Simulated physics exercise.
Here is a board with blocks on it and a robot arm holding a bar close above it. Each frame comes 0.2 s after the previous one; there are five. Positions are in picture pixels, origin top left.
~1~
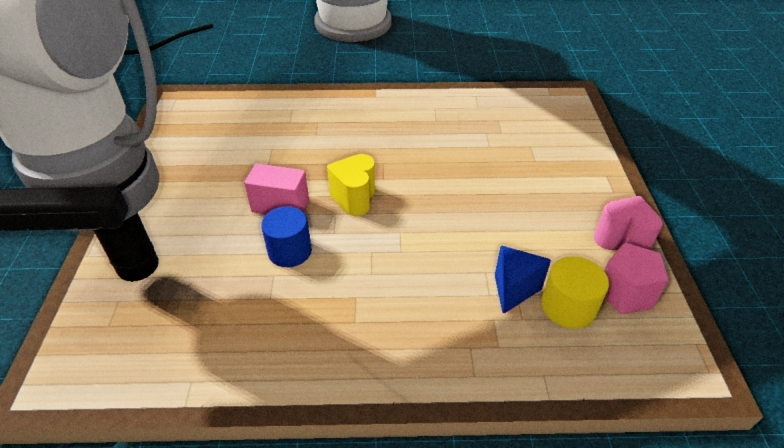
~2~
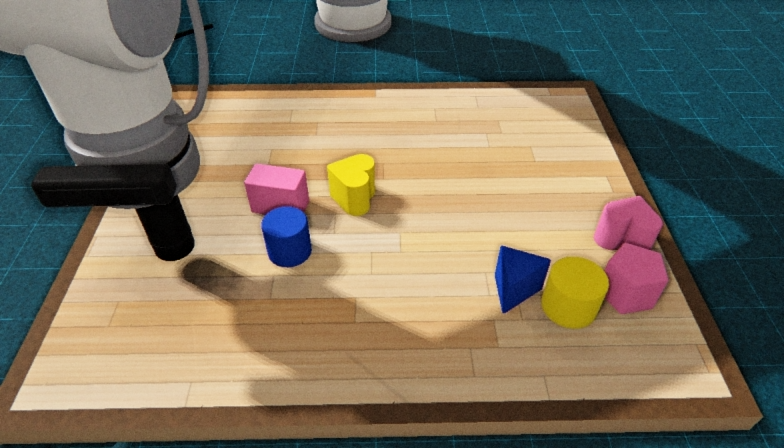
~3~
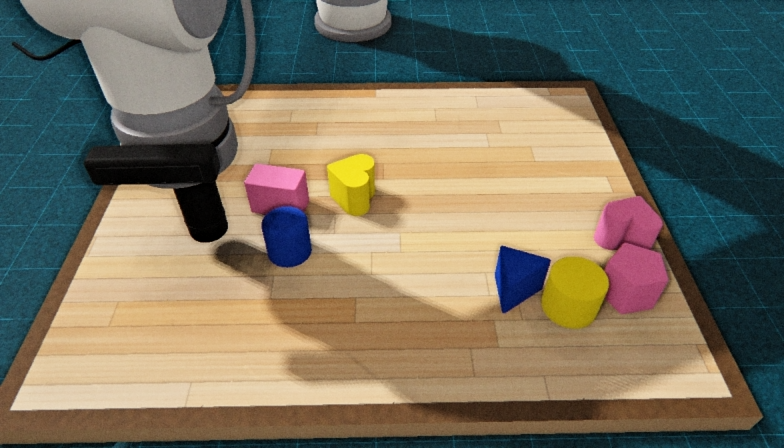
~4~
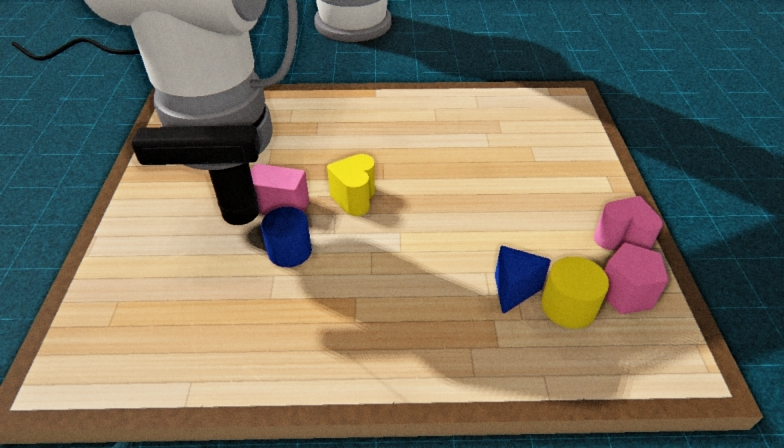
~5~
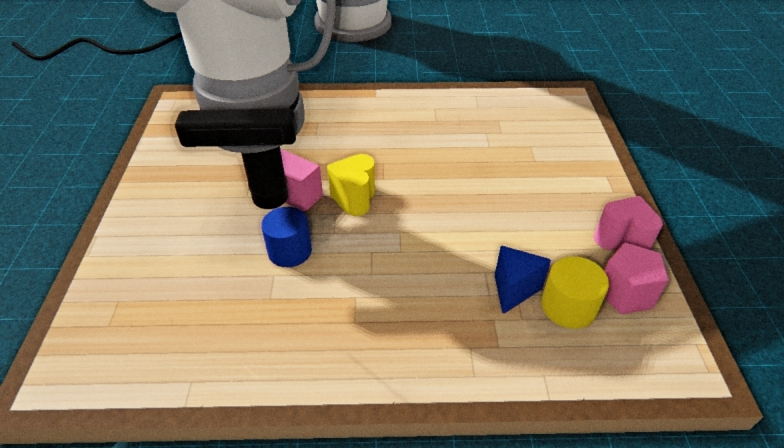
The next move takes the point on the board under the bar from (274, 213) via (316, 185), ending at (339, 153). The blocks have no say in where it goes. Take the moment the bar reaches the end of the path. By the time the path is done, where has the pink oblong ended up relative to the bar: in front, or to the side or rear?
My prediction: In front.
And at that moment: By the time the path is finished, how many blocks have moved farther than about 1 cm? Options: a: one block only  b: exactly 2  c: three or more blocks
a
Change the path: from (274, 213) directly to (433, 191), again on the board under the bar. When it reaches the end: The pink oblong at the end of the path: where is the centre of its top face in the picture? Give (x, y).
Its top middle: (306, 155).
What follows on the original path. One third of the way, bar (303, 181); pink oblong (315, 146), turned 15° anticlockwise.
Two thirds of the way, bar (322, 160); pink oblong (332, 126), turned 20° anticlockwise.
At the end, bar (338, 139); pink oblong (348, 107), turned 20° anticlockwise; yellow heart-shaped block in place.
